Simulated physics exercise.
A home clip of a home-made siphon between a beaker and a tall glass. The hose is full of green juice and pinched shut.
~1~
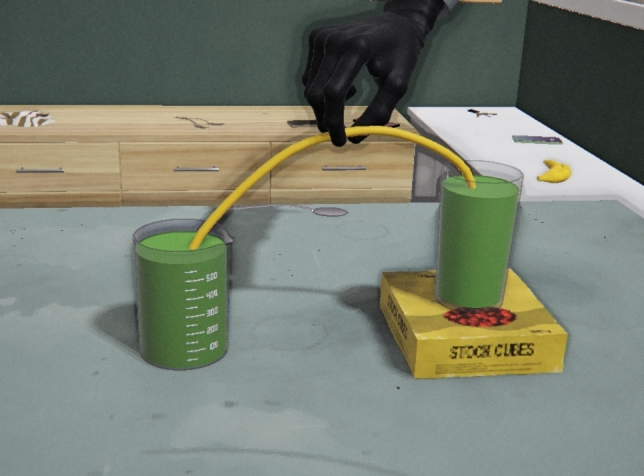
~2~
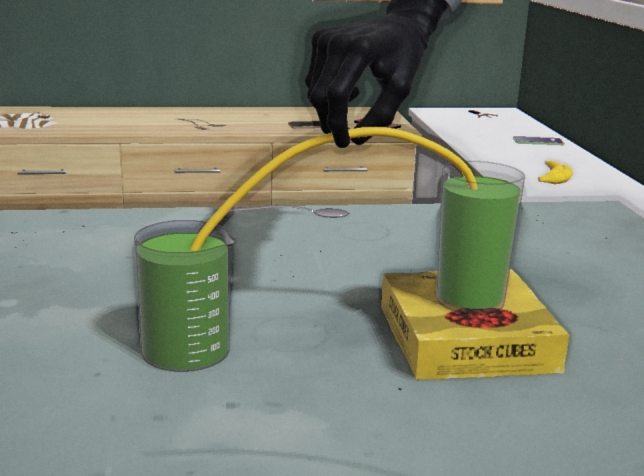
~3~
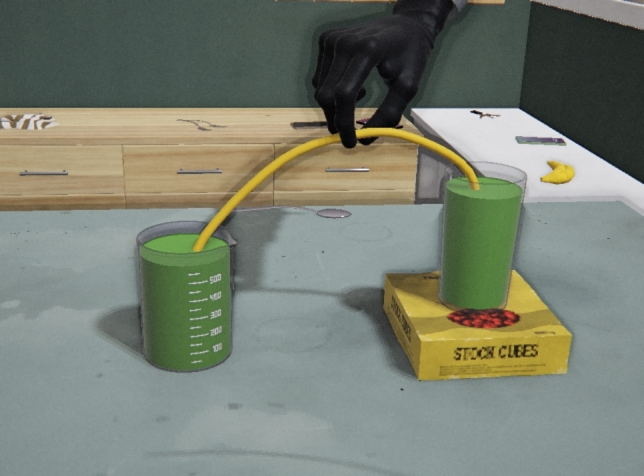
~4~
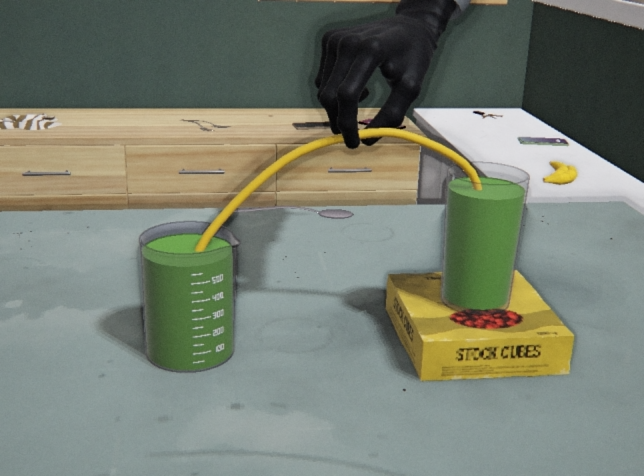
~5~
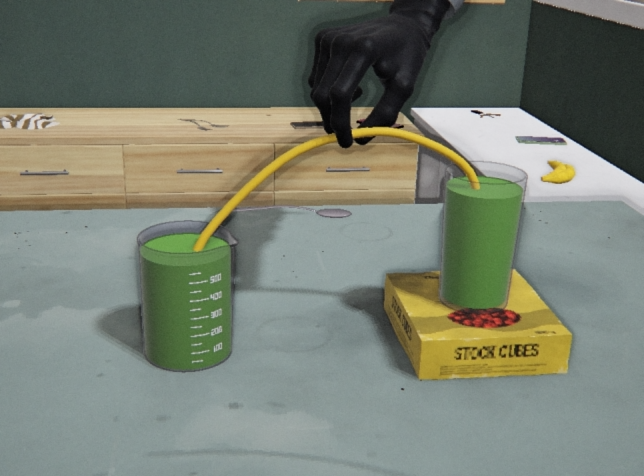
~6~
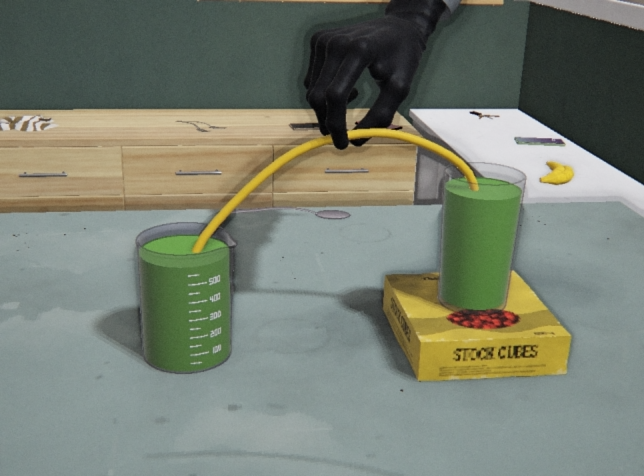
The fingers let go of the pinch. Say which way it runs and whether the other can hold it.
Flow is leftwards, and the taker overflows.
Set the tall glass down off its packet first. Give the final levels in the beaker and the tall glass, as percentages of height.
Near 95 and 80 in a hundred.
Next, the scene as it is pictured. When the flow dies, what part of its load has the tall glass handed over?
I make it 40 per cent.
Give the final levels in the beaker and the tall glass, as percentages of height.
First 100 %, second 55 %.
A moment on, the beaker is nearly full; the tall glass is about three quarters full.
Further on, the beaker is full to the brim; the tall glass is about two thirds full; a puddle lies under the lower one.
When it is over, the beaker is full to the brim; the tall glass is about half full; a puddle lies under the lower one; the two surfaces are level.
